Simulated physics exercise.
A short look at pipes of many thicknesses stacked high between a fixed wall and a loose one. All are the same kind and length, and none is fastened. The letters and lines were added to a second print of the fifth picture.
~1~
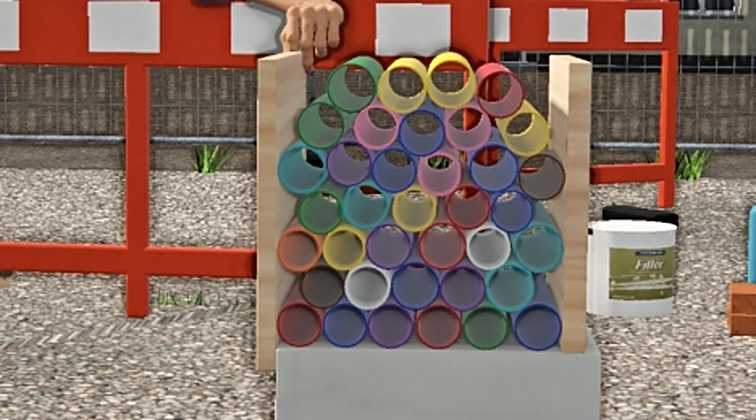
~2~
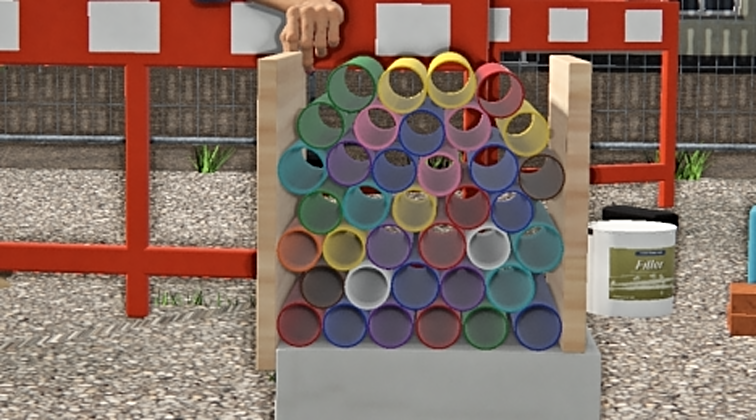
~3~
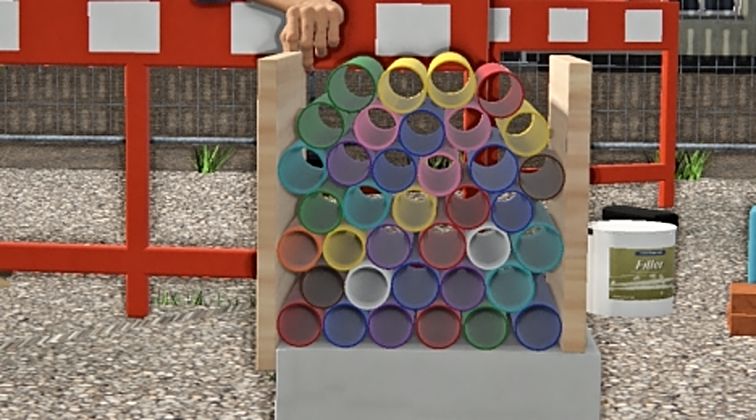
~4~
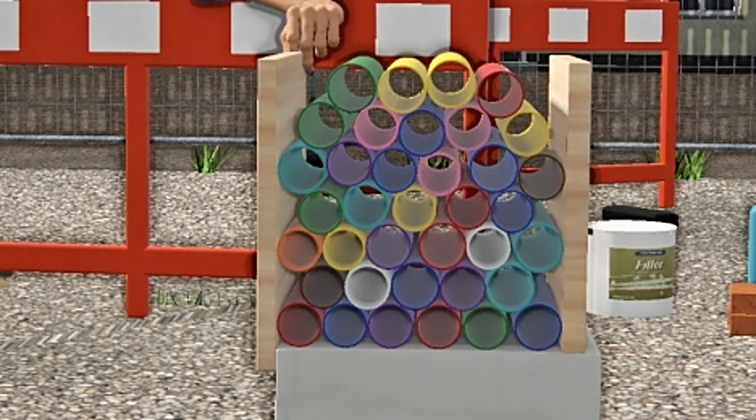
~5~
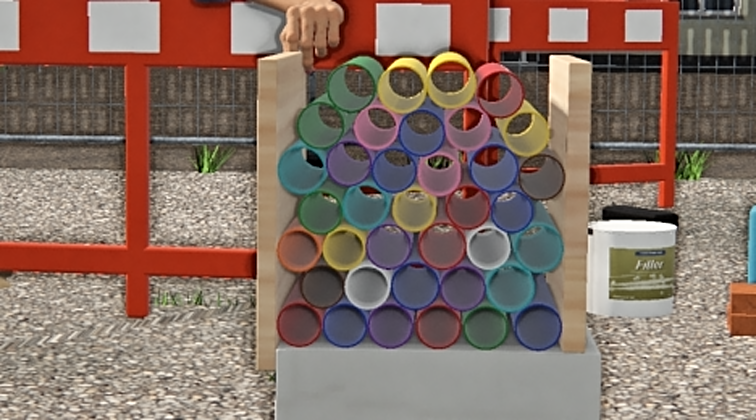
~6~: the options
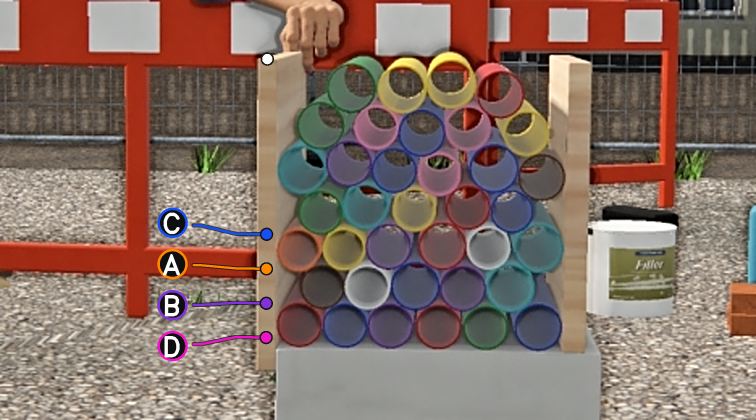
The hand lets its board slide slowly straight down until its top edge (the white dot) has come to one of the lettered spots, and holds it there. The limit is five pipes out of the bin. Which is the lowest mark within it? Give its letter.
No lower than A.
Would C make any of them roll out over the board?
Yes, at C.
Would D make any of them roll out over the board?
Yes, at D.
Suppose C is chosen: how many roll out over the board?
With C, three.
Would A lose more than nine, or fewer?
It loses fewer than nine.
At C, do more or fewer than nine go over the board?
It loses fewer than nine.
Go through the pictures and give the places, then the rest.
The first picture shows a red pipe (468, 207); a pink pipe (440, 174); a pink pipe (377, 127).
The second picture shows a pink pipe (377, 127); a red pipe (501, 95).
The third picture shows side board (284, 196); a red pipe (299, 324).
The fourth picture shows a blue pipe (538, 327); an orange pipe (299, 250).
The fifth picture shows a white pipe (489, 248); a red pipe (468, 207); a pink pipe (440, 174).
On the marked copy, A at (266, 269); B at (266, 303); C at (266, 234); D at (266, 338); the white dot at (267, 59).
Following A. Soon after the start, top of the board (278, 149).
Later, top of the board (277, 248).
In the end, top of the board (277, 268), three out over the board.
As for the rest, B more than five out over the board; C three out over the board; D more than five out over the board.
